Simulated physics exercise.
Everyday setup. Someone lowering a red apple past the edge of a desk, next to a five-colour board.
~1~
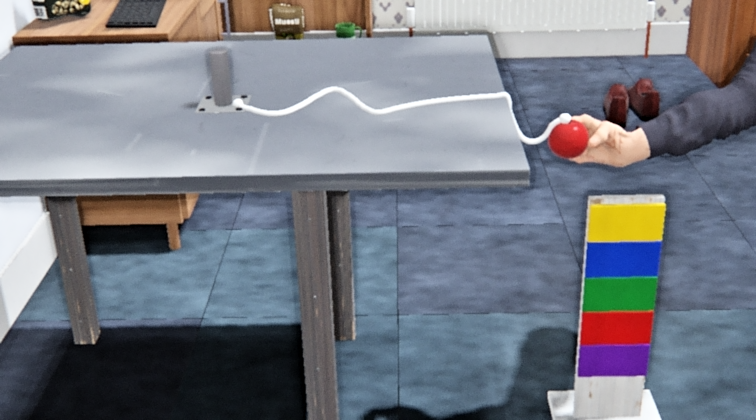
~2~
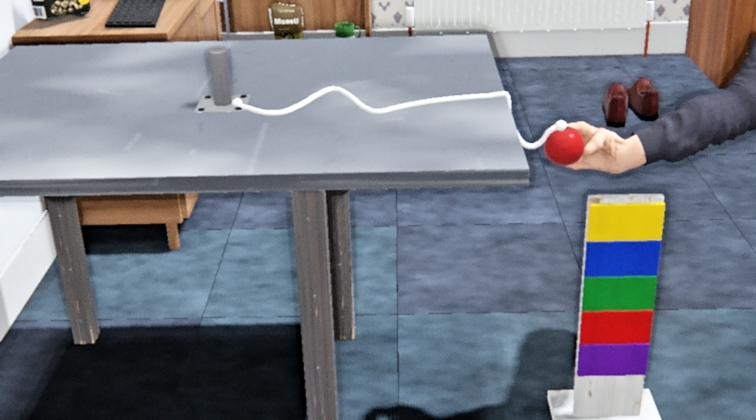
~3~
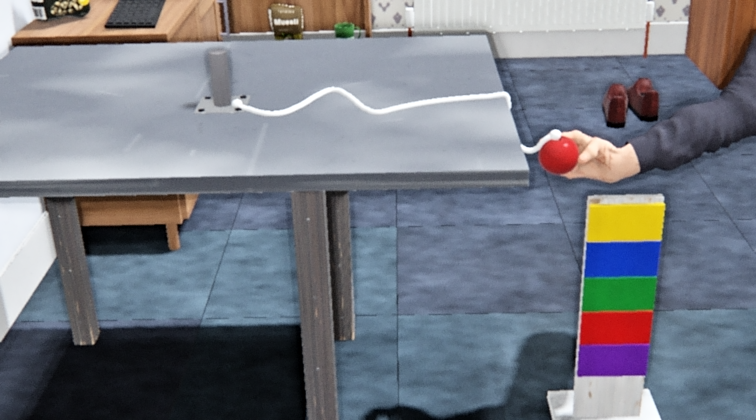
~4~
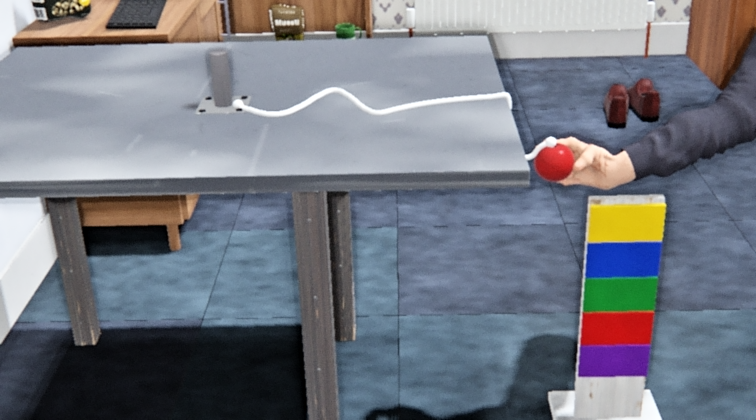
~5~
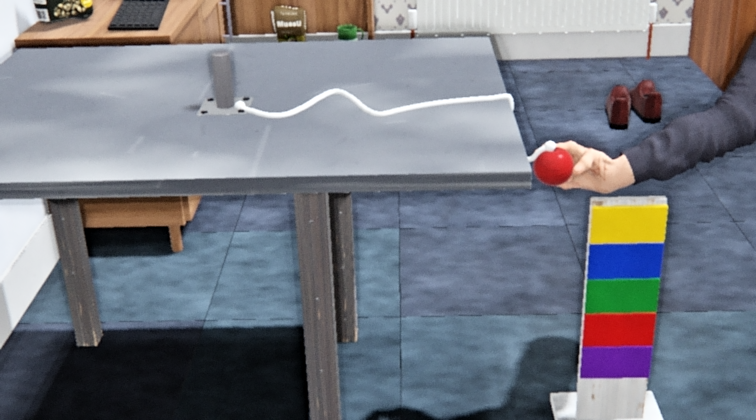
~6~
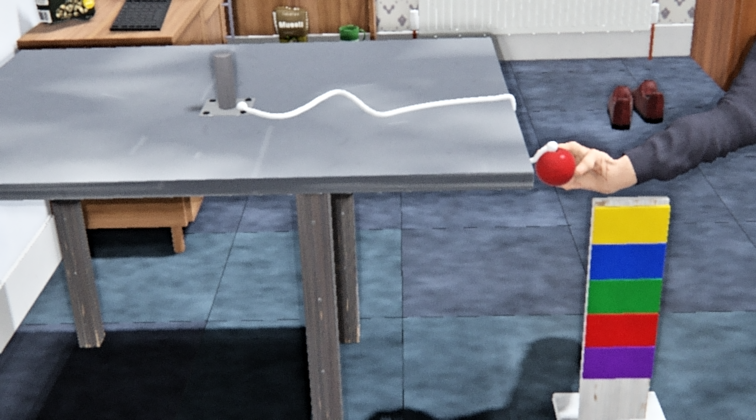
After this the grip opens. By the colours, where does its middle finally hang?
At the green band.
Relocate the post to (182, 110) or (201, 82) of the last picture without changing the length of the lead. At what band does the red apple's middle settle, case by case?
Result per try, in order: Blue / blue.
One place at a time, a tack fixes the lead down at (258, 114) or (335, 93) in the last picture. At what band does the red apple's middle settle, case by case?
For the first place it's green, and for the second blue.
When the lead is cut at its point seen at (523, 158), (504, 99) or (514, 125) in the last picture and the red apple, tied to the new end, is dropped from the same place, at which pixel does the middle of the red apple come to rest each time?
Near (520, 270), (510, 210) and (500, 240).
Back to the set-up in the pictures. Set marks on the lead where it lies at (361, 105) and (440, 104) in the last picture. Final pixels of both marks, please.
One ends up around (434, 102), the other around (513, 129).
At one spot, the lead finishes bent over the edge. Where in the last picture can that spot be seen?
Close to (414, 108).
A little later, apple near (469, 279); level with green.
Next, apple near (516, 294); level with green.
When it is over, apple near (515, 297); level with green. The green one.
